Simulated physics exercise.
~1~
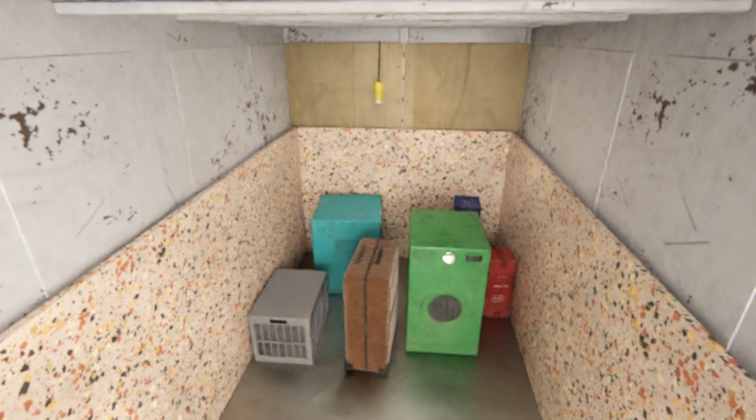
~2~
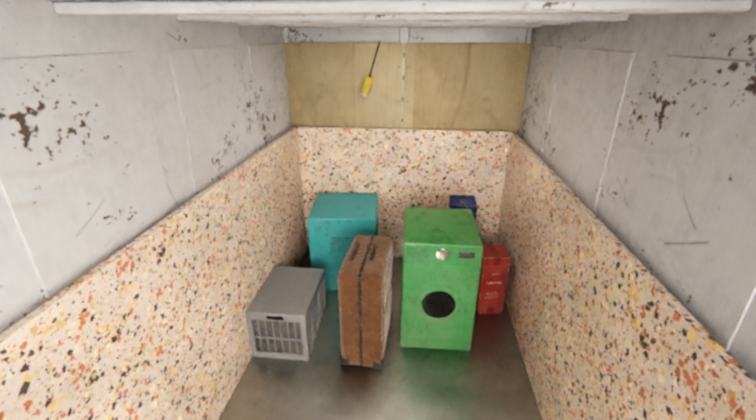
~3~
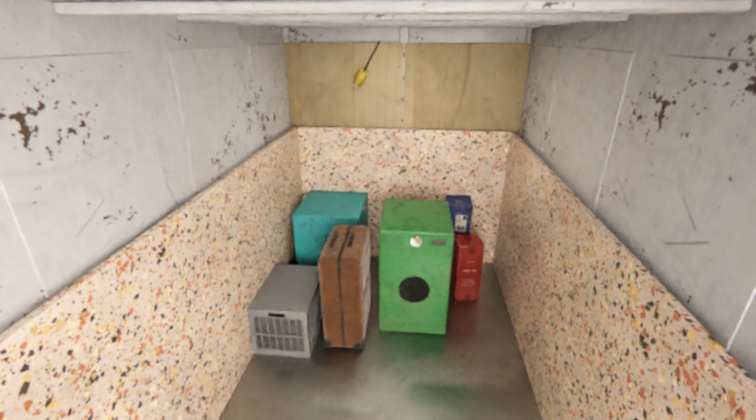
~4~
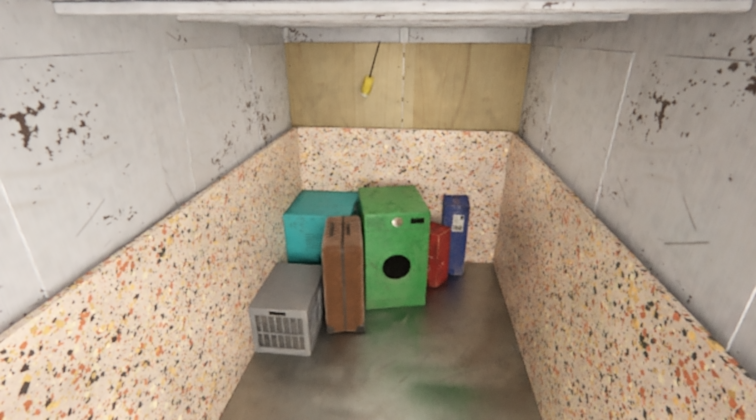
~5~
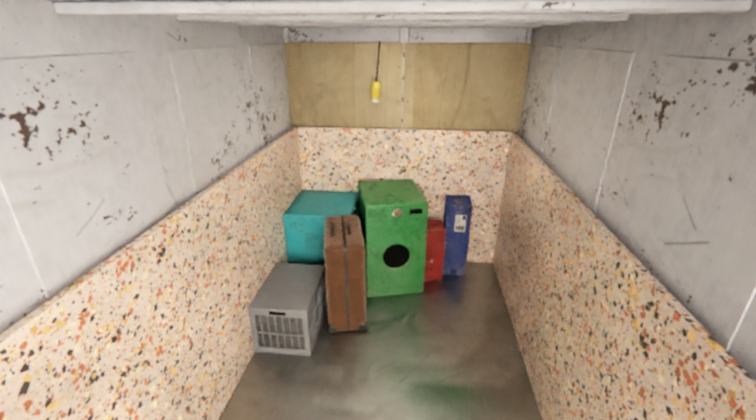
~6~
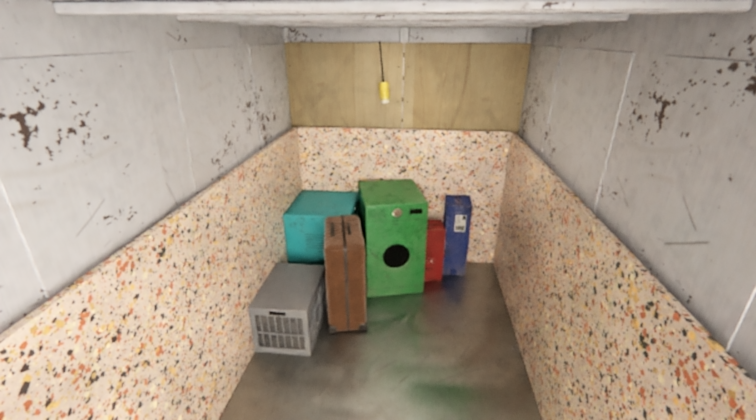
Inside the load bay of a moving van, a grey crate, a turquoise box, a brown suitcase, a green washing machine, a red container and a blue box stand on the floor beneath a hanging yellow lamp. The lamp swings to the left, and the washing machine, suitcase, turquoise box and red container begin to slide left. They keep sliding left and towards the far wall, bringing more of the blue box into view. The lamp swings back as they settle. Finally everything stands upright and still, clustered towards the left and back, with open floor at the right.
